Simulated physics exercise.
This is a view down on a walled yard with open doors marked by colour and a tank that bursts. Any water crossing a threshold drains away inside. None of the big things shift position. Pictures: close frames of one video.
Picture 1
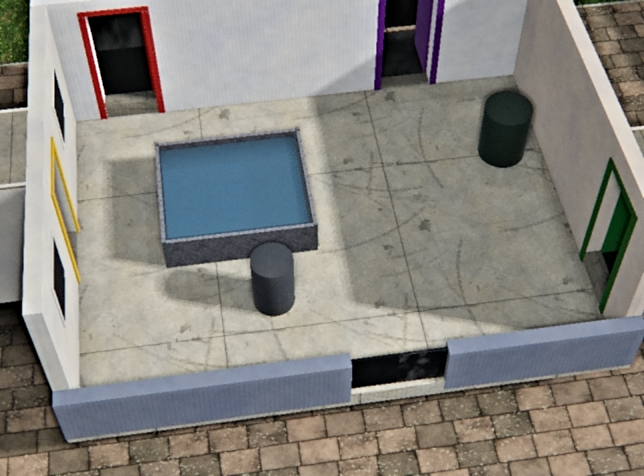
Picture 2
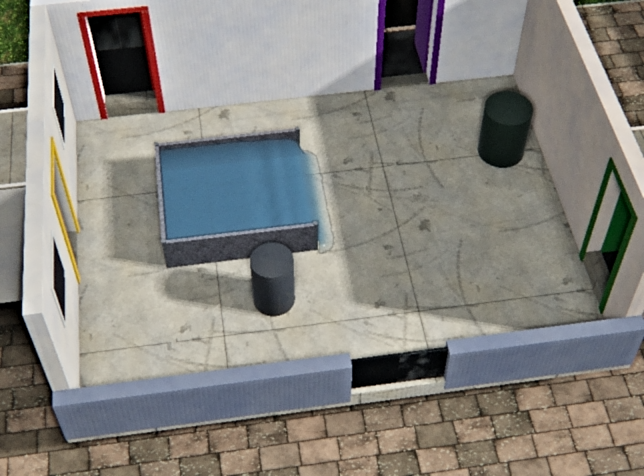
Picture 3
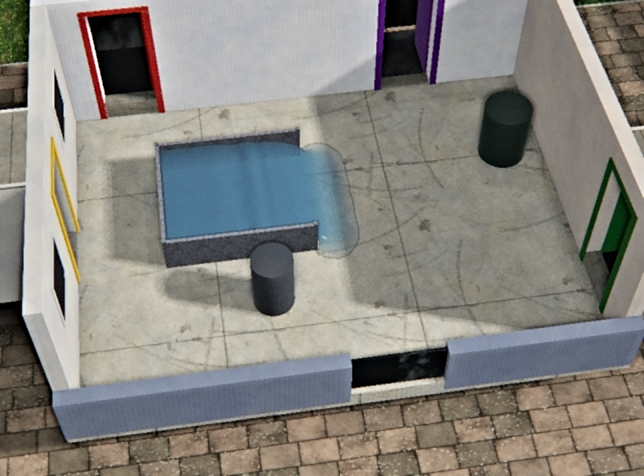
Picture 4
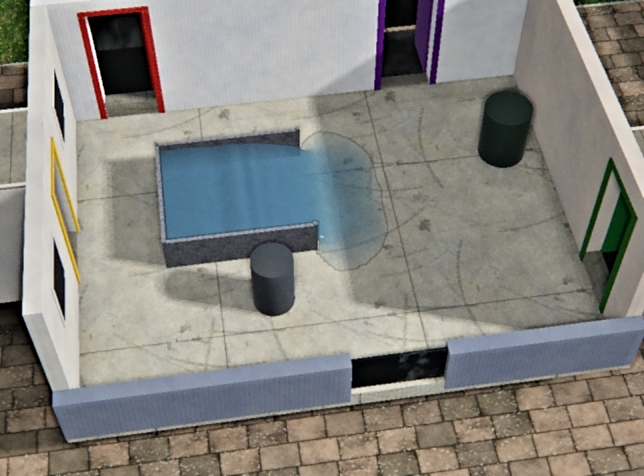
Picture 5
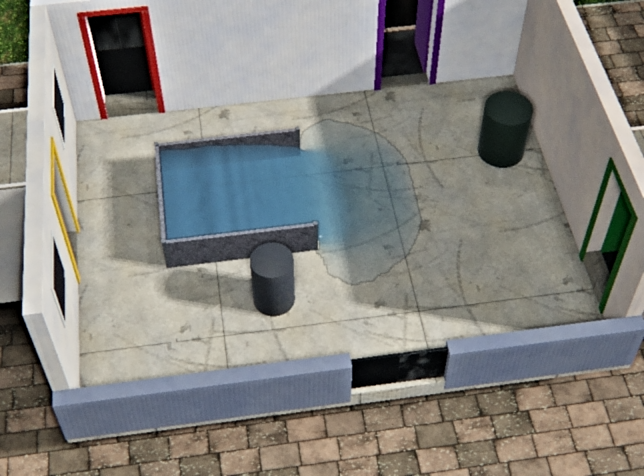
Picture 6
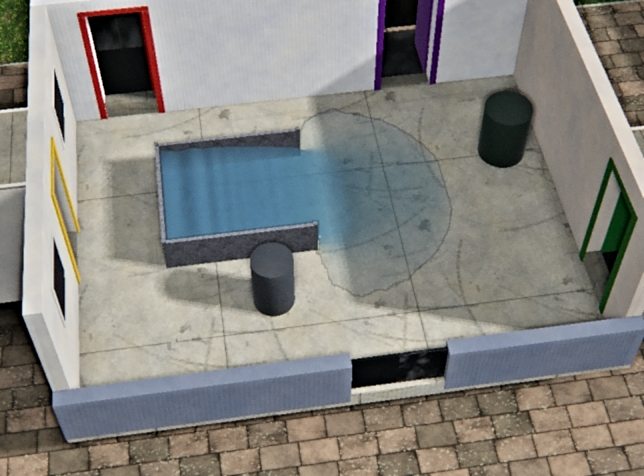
Blue water poured out of the right side of a low square tank once that wall was gone, then spread across the concrete floor in a widening, rounded sheet between two dark cylinders.
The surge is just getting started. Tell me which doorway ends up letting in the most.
That would be the purple doorway.
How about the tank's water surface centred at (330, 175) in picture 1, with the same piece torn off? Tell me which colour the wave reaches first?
That would be the green-painted one.
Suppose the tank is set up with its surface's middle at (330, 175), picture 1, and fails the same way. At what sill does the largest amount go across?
Answer: The one in purple.
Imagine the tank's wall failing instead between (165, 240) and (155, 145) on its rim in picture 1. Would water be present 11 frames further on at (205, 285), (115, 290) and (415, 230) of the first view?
Untouched, soaked, untouched.
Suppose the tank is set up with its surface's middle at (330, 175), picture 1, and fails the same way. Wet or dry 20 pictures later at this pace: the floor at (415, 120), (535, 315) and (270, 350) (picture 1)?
In order: Reached, reached, unreached.
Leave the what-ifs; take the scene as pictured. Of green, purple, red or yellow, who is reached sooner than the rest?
It's the purple-painted one.
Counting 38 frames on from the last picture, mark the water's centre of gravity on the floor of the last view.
Centre of mass: Roughly (423, 219).
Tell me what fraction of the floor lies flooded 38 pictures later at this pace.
Roughly 65 per cent.
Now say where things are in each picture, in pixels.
In the first frame, still water in the open tank at (234, 186).
In the second frame, water pours out at (305, 192) and has run to (324, 247).
In the third frame, water pours out at (305, 194) and has run to (344, 251).
In the fourth frame, the front is at (364, 258), out from the gap at (305, 195).
In the fifth frame, water pours out at (305, 195) and has run to (409, 240).
In the sixth frame, water pours out at (305, 195) and has run to (446, 212).
A moment on, water covers 35 % of the floor; purple door not reached, green door not reached, yellow door not reached, red door not reached.
Next, water covers 45 % of the floor; purple door a trickle in, green door wet at the sill, nothing in, yellow door not reached, red door not reached.
Then, water covers 50 % of the floor; purple door a trickle in, green door wet at the sill, nothing in, yellow door not reached, red door not reached.
Later, water covers 65 % of the floor; purple door some in, green door wet at the sill, nothing in, yellow door not reached, red door not reached.
In the end, water covers 95 % of the floor; purple door a lot in, green door wet at the sill, nothing in, yellow door wet at the sill, nothing in, red door wet at the sill, nothing in; the purple door has let in the most.
